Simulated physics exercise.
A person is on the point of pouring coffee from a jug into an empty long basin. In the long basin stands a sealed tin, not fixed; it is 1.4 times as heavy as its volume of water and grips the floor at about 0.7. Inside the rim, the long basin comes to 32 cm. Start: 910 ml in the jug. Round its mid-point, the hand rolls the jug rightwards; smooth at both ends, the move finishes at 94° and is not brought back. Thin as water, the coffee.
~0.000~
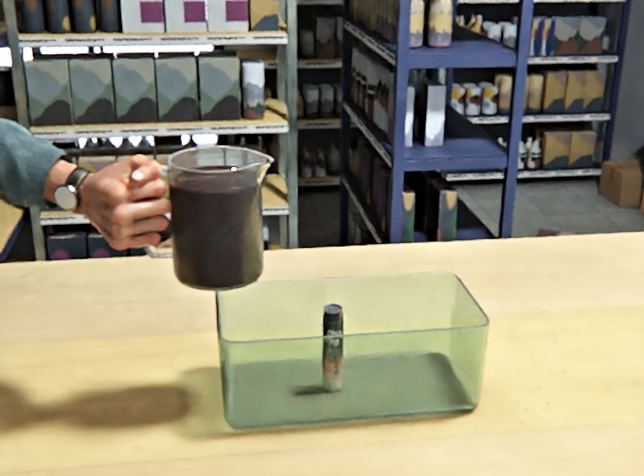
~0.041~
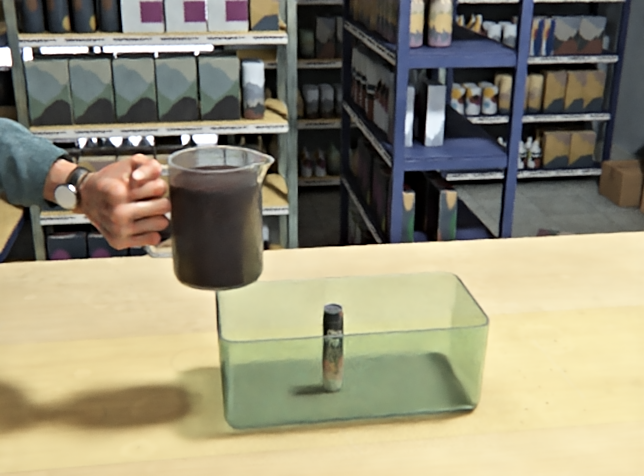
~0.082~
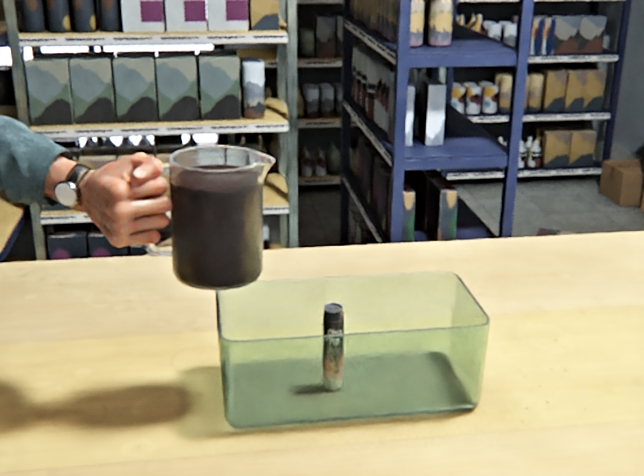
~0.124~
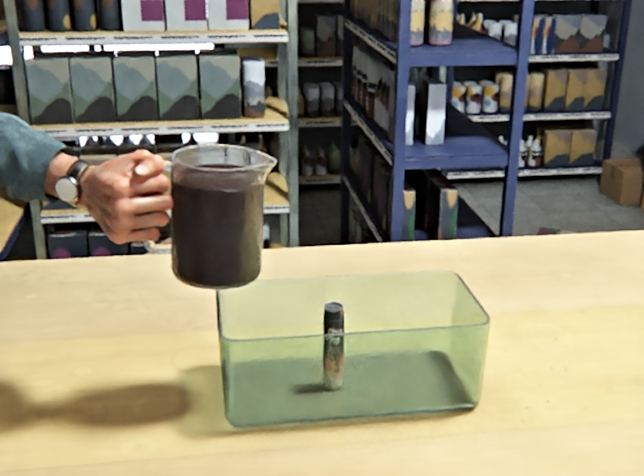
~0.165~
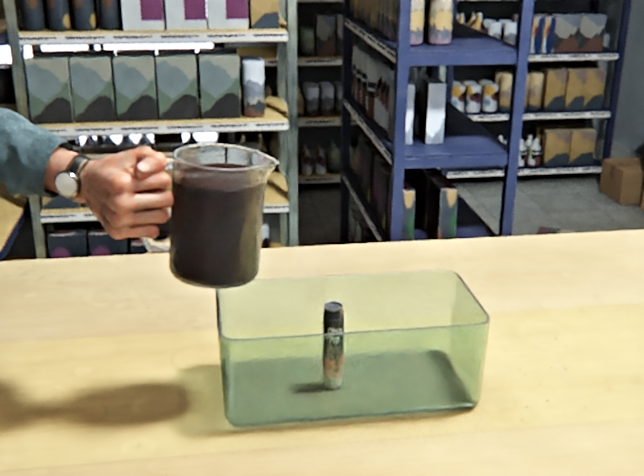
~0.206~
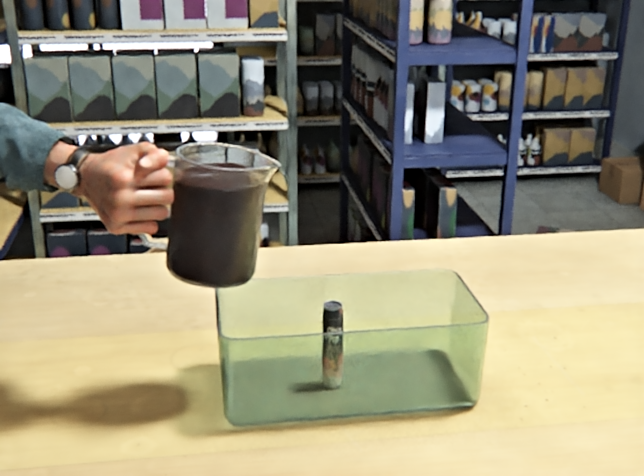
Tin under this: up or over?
It will be floored.
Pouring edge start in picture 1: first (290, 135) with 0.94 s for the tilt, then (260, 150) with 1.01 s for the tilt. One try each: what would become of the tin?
Run one: It does not tip. Run two: It tumbles.
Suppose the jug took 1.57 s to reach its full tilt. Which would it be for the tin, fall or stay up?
The tin tips over.
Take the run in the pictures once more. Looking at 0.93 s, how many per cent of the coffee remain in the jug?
Close to 54 percent of the total.
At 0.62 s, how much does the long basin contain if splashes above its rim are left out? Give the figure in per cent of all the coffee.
Estimate - around 1 in a hundred parts.
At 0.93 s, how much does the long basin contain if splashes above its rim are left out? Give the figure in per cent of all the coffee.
Roughly 30 %.
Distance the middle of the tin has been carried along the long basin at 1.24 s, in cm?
Close to 0 cm.
By 0.62 s the tilt is 57° and 91 per cent is still to pour; the tin stands where it began.
By 0.93 s the tilt is 89° and 54 per cent is still to pour; the tin stands where it began.
By 1.24 s the tilt is 94° and 17 per cent is still to pour; the tin stands where it began.
By 1.59 s the tilt is 94° and 5 per cent is still to pour; the tin lies on its side.
At rest the tin lies on its side.
